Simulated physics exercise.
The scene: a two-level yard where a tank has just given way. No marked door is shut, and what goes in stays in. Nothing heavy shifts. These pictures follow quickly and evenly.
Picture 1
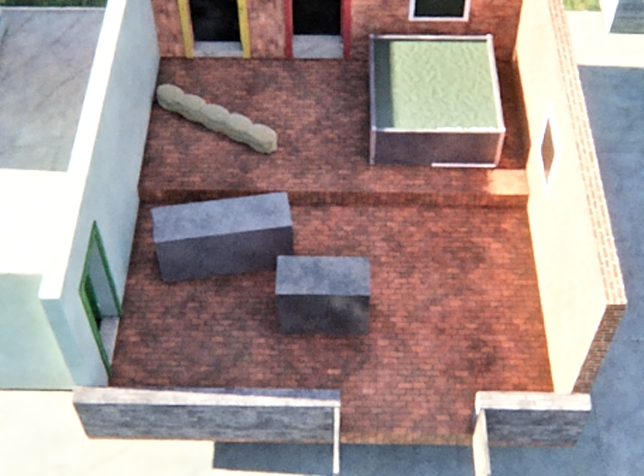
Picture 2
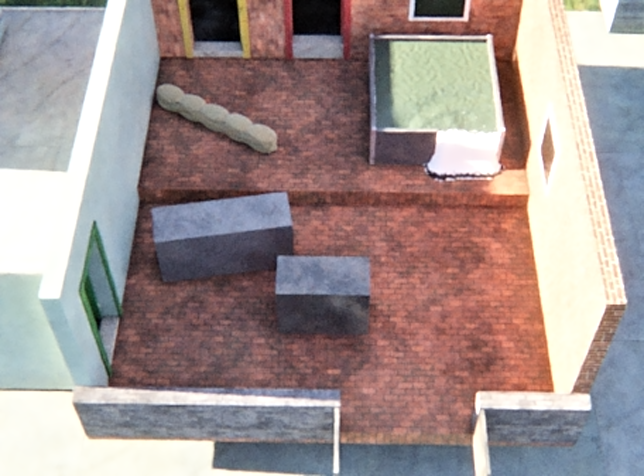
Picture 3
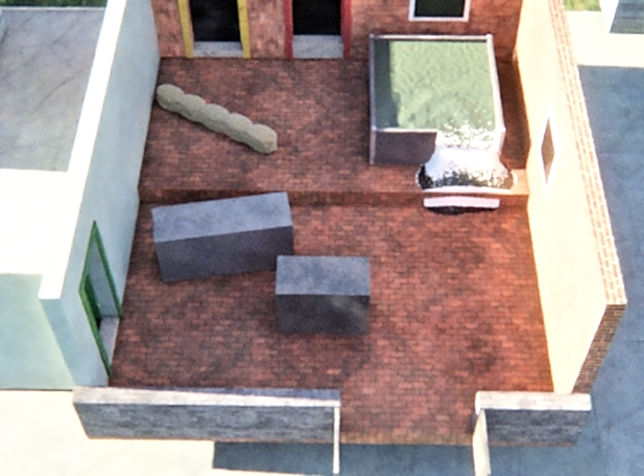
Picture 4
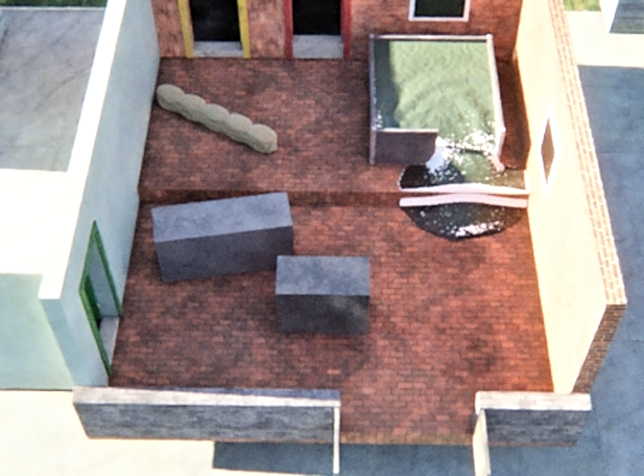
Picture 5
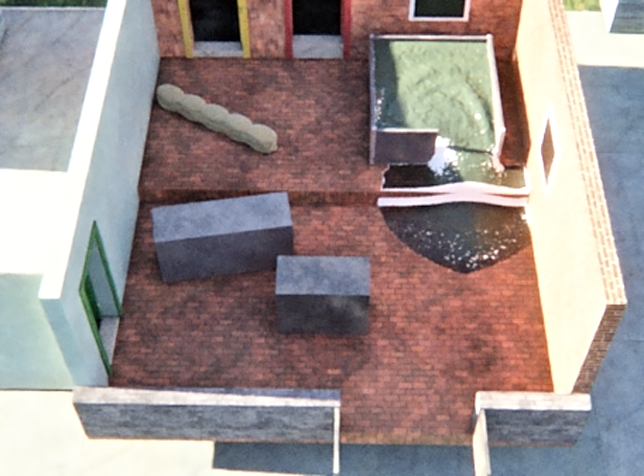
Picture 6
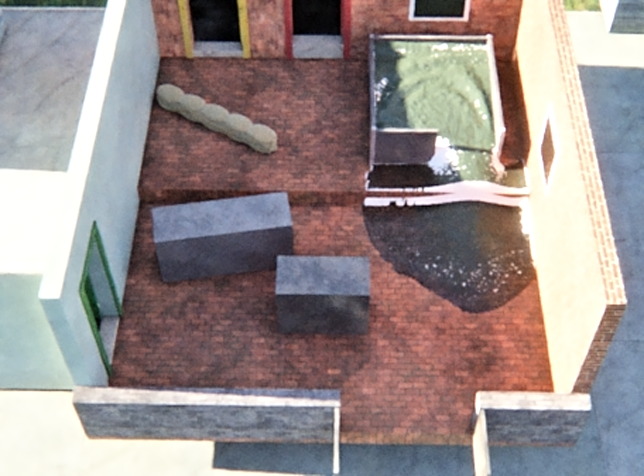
Water pours from a gap in the tank and spreads across the lower brick yard.
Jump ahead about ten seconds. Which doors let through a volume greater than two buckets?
The green door ends up above the line; the yellow door ends up at or below the line; the red door ends up at or below the line.
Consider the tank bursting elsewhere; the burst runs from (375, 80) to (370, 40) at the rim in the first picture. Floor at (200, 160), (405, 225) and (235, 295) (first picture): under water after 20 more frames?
Respectively: Drenched, parched and parched.
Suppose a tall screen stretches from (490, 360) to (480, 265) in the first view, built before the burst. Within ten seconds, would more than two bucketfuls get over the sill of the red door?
My answer is that the red door remains below the mark.
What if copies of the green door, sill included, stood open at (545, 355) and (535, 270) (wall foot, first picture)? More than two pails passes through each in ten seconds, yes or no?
First tops the limit, then tops the limit.
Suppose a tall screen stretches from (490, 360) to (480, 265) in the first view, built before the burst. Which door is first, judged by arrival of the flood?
Answer: The door marked green.
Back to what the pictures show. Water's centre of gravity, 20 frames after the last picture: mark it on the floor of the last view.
Centre: Close to (441, 219).
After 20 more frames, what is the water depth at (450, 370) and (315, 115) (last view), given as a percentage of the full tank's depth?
In turn 25 and 0 in a hundred.
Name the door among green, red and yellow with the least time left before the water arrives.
The door marked green.
A moment on, water covers 30 % of the floor; the green door not reached, the yellow door not reached, the red door not reached.
Next, water covers 30 % of the floor; the green door not reached, the yellow door not reached, the red door not reached.
Then, water covers 35 % of the floor; the green door not reached, the yellow door not reached, the red door not reached.
Later, water covers 55 % of the floor; the green door under two buckets in, the yellow door not reached, the red door not reached.
In the end, water covers 65 % of the floor; the green door over two buckets in, the yellow door not reached, the red door not reached.
